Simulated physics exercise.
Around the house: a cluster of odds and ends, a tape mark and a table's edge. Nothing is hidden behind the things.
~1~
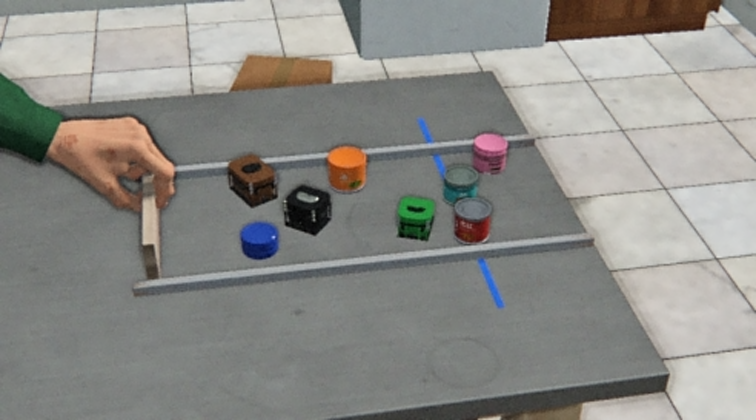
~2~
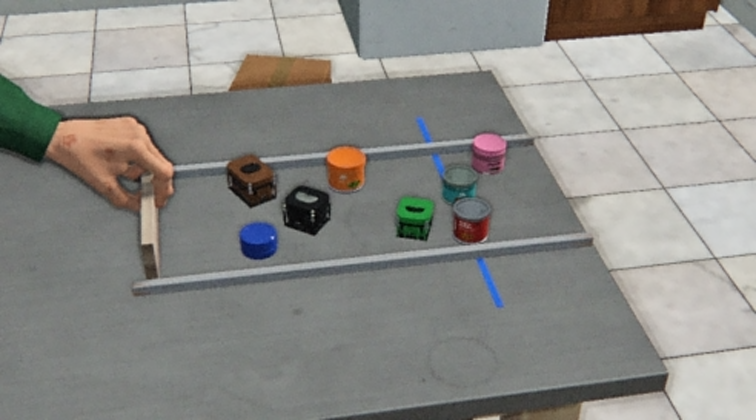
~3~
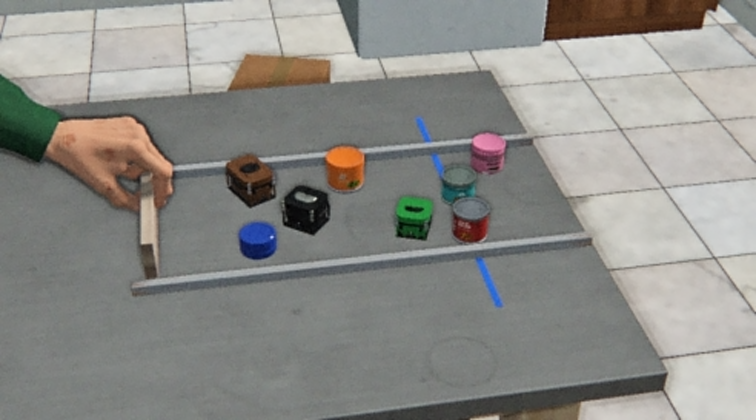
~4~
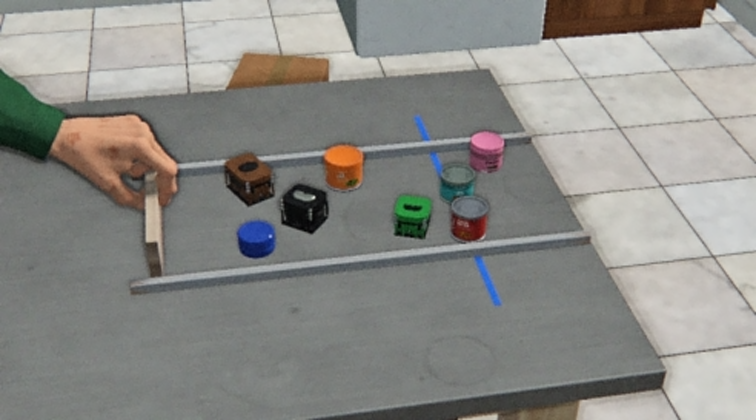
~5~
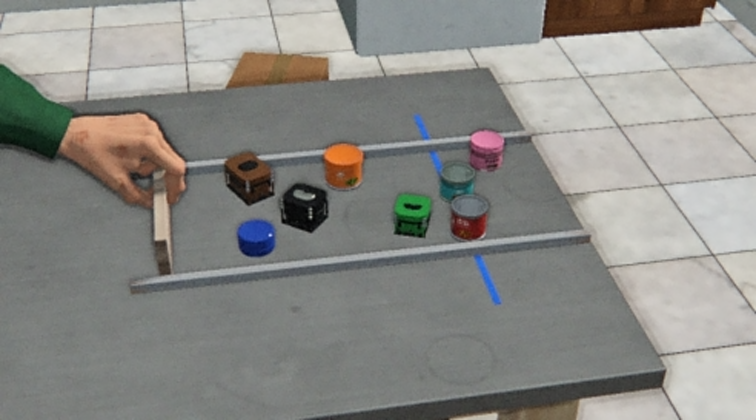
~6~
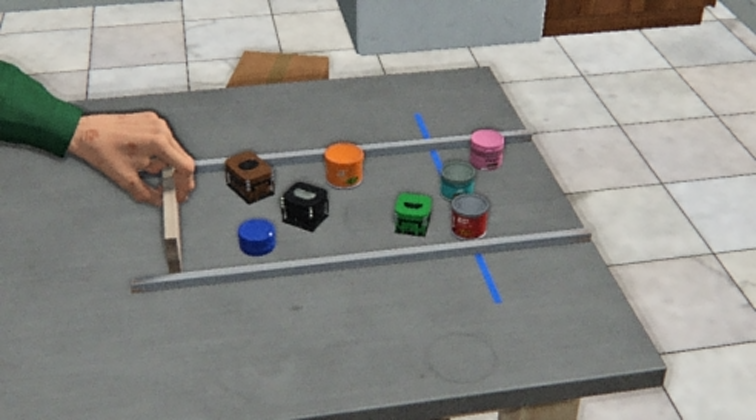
A hand holding a wooden board upright, then sliding it slightly right between two rails towards tins and cases that stay still.
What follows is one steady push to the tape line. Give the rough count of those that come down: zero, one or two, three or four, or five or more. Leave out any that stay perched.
In the end the number that fall off is zero.
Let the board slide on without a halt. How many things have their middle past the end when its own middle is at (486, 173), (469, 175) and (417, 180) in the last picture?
It would be 1, 0 and 0.
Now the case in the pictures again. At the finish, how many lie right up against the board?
That makes 3.
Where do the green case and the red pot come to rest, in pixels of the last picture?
About (500, 201), and the other about (519, 220).
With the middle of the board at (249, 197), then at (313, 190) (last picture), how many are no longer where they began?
By then 2, and 4.
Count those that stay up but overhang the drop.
The number is 0.
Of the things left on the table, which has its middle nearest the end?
That is the pink tub.
Soon after, none off yet; pink tub at rest near (487, 150); turquoise tin at rest near (457, 182); red pot at rest near (469, 218).
After that, none off yet; pink tub at rest near (487, 150); turquoise tin at rest near (457, 182); red pot displaced a little near (483, 217).
In the end, the number that fall off is zero.
